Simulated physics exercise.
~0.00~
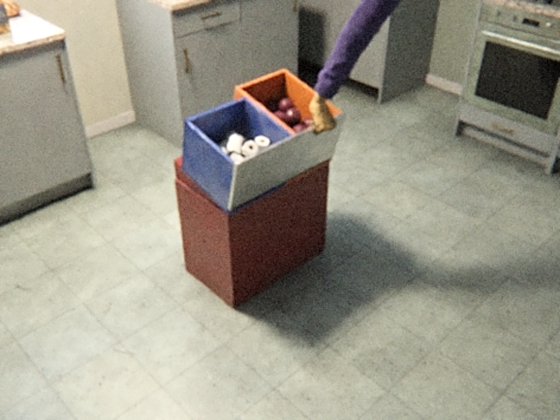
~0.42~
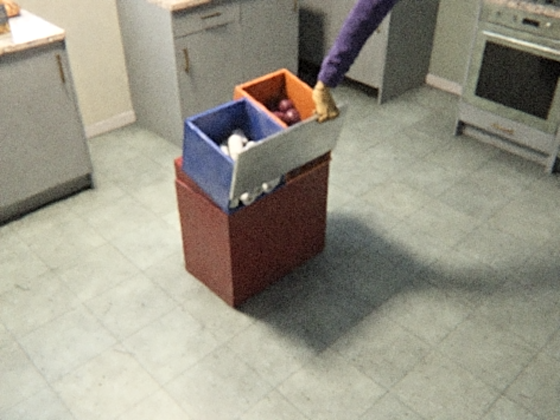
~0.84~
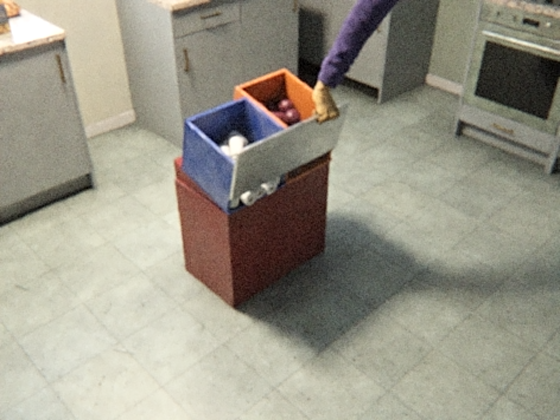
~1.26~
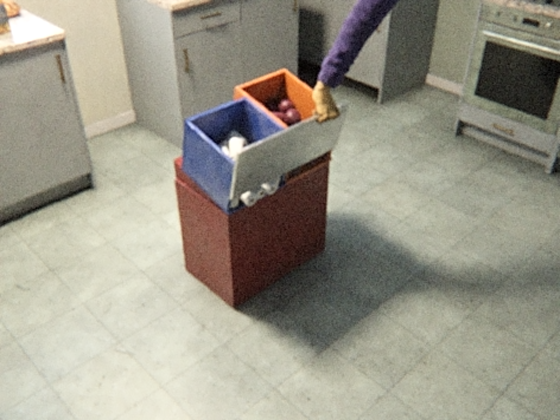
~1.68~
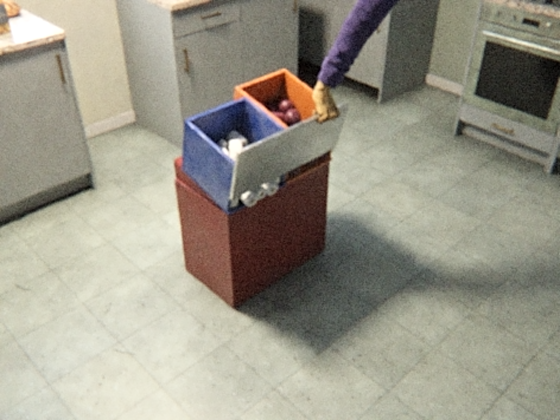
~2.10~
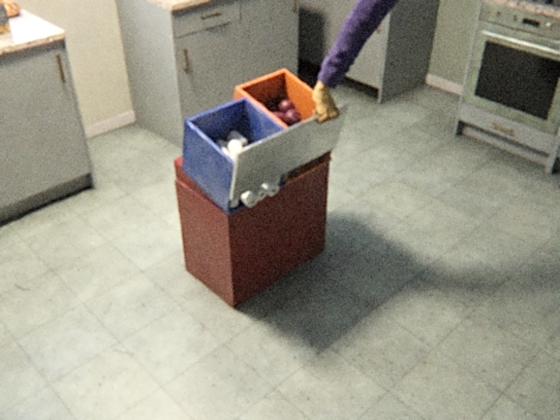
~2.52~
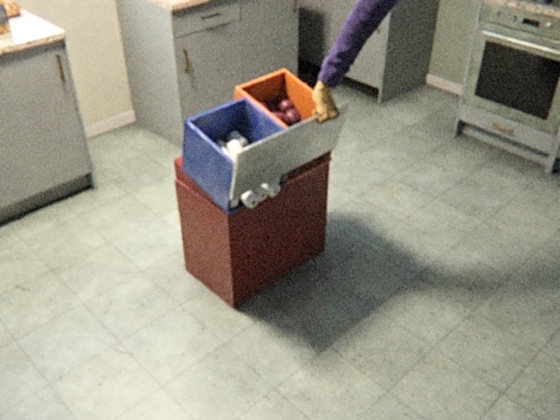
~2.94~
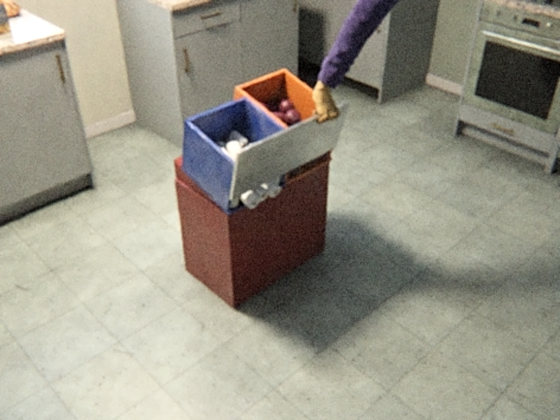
A gloved hand raises the gate slightly, but the onions and paper rolls stay in.
